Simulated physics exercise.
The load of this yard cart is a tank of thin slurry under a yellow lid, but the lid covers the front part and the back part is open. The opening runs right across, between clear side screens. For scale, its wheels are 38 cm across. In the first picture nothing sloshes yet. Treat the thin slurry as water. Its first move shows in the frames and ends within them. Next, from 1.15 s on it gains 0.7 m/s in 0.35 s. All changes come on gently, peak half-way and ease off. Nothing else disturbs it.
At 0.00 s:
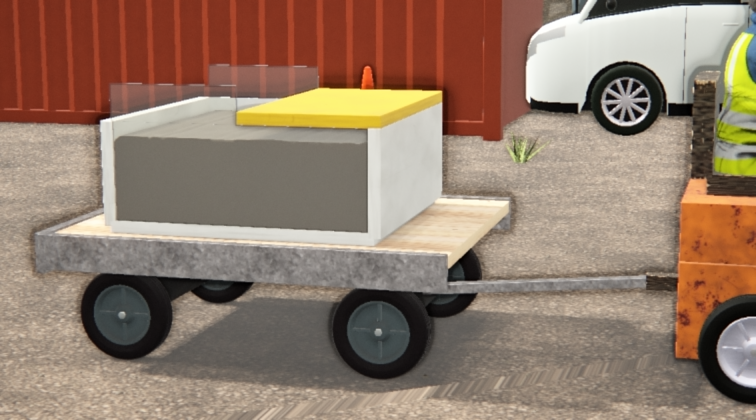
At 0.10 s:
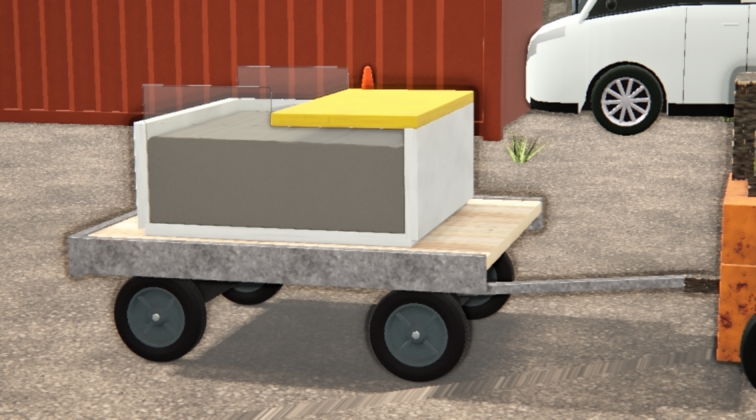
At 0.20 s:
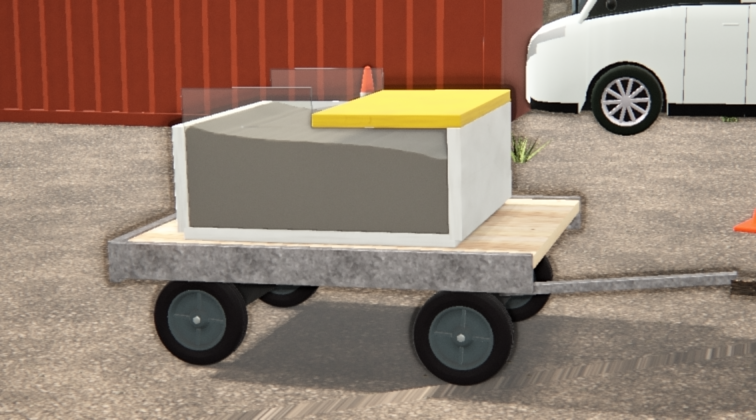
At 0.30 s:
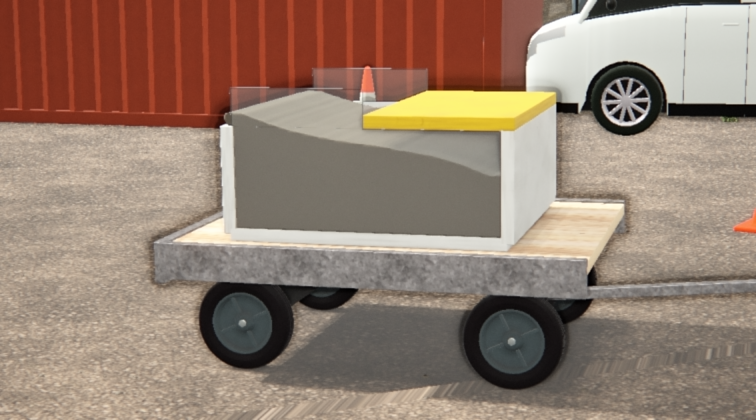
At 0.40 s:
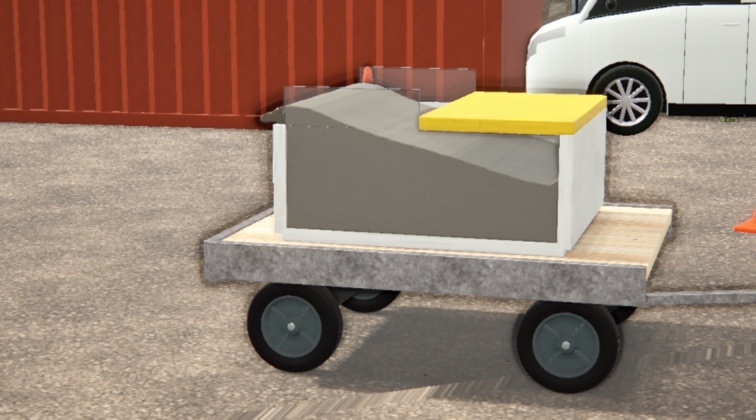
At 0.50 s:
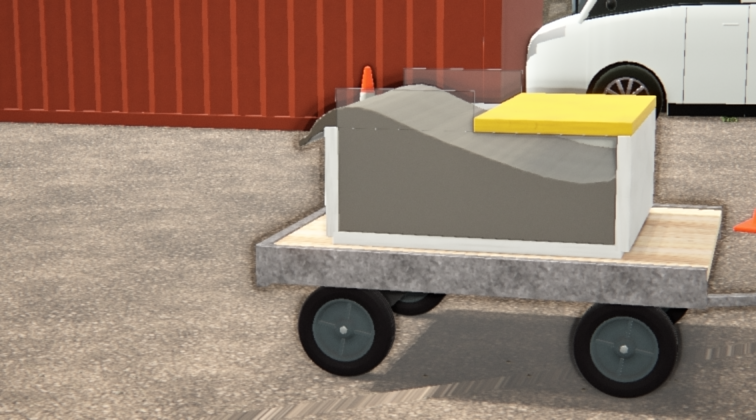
At first, a cart carrying a white-walled tank of grey slurry, partly covered by a yellow lid, rolls right with the slurry nearly level. As it keeps rolling, the slurry sinks at the front and climbs at the open back, then begins to come out over the left edge.
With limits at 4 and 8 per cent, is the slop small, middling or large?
A large spill.
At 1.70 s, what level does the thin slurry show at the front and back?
Front 22 cm, back 44 cm.
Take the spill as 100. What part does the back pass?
About 100 per cent.
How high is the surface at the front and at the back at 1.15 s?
Front 36 cm, back 24 cm.
By 1.15 s the surface stands 24 cm at the back and 36 cm at the front; 3 per cent has gone, over the back.
By 1.70 s the surface stands 44 cm at the back and 22 cm at the front; 10 per cent has gone, over the back.
By 2.30 s the surface stands 23 cm at the back and 37 cm at the front; 10 per cent has gone, over the back.
By 4.39 s 11 per cent has gone, over the back, 39 of 357 litres.
